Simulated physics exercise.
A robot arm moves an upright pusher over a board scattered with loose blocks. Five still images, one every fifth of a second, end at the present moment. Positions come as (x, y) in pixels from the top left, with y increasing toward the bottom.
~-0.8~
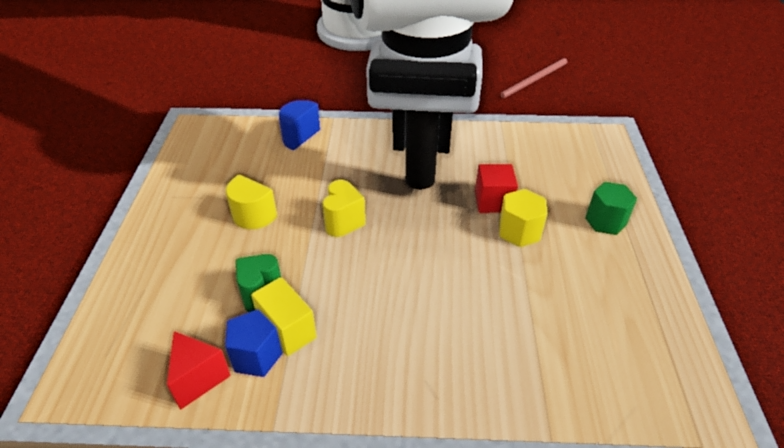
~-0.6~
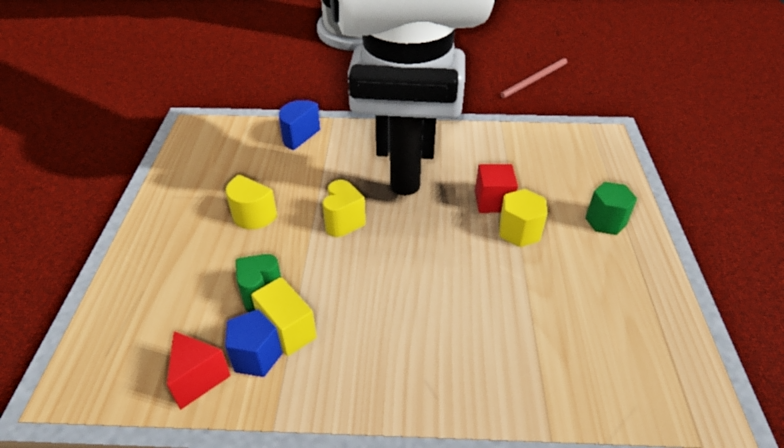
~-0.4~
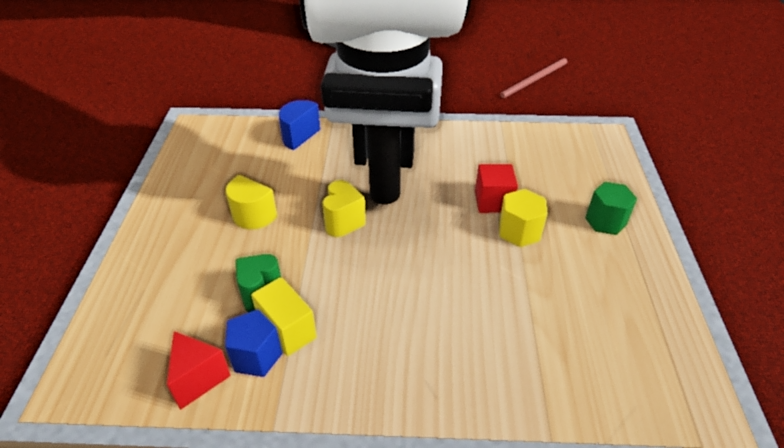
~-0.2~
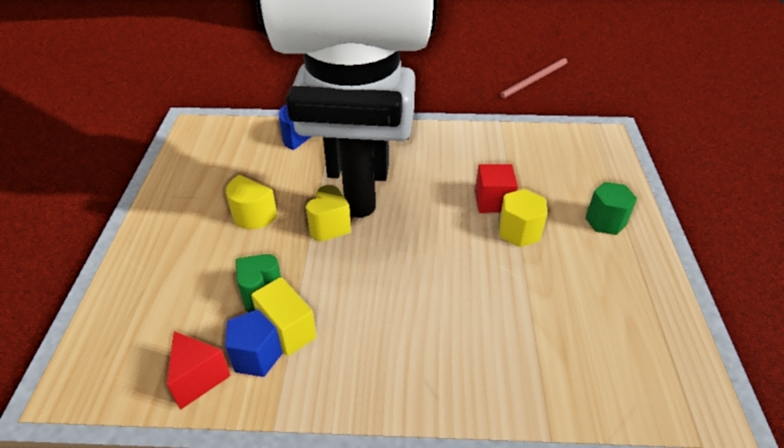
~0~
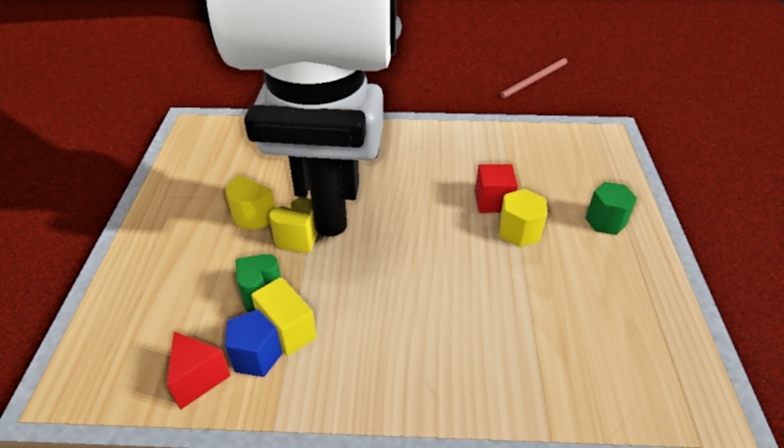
Robot arm sweeping its black pusher leftward across a wooden board, nudging a yellow heart block left among scattered coloured blocks.
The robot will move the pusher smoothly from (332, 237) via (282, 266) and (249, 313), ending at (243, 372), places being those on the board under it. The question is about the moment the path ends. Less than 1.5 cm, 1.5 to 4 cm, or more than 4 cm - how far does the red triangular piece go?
It will fall in the middle band, 1.5 to 4 cm.
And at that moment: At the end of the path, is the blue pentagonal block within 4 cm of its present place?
I'd say no.
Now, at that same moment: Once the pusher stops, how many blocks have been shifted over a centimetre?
There will be three or more blocks that move more than 1 cm.
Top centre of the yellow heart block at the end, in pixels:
Its top centre is at about (254, 221).
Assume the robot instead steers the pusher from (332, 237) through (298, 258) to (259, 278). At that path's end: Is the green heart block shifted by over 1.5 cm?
It seems so.
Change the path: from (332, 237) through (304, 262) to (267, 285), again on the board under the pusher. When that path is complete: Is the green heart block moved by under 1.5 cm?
Answer: No.
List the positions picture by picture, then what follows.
In the first picture, lower end of the pusher at (420, 180), tops of blocks, red triangular piece at (187, 354), blue pentagonal block at (249, 330), green heart block at (254, 267), yellow heart block at (342, 195).
In the second picture, pusher at (405, 186), blocks as before.
In the third picture, pusher at (385, 195), blocks as before.
In the fourth picture, pusher at (360, 207), yellow heart block at (327, 199).
In the fifth picture, pusher at (331, 226), red triangular piece at (187, 354), blue pentagonal block at (249, 330), green heart block at (254, 267), yellow heart block at (294, 211).
On the path given first. One third of the way, pusher at (278, 257); yellow heart block at (254, 221), turned 30° clockwise.
Two thirds of the way, pusher at (245, 304); green heart block at (208, 314), turned 30° clockwise; yellow heart block at (254, 221), turned 30° clockwise.
At the end, pusher at (240, 362); red triangular piece at (167, 371); blue pentagonal block at (256, 383), turned 45° anticlockwise; green heart block at (193, 339), turned 90° clockwise; yellow heart block at (254, 221), turned 30° clockwise.
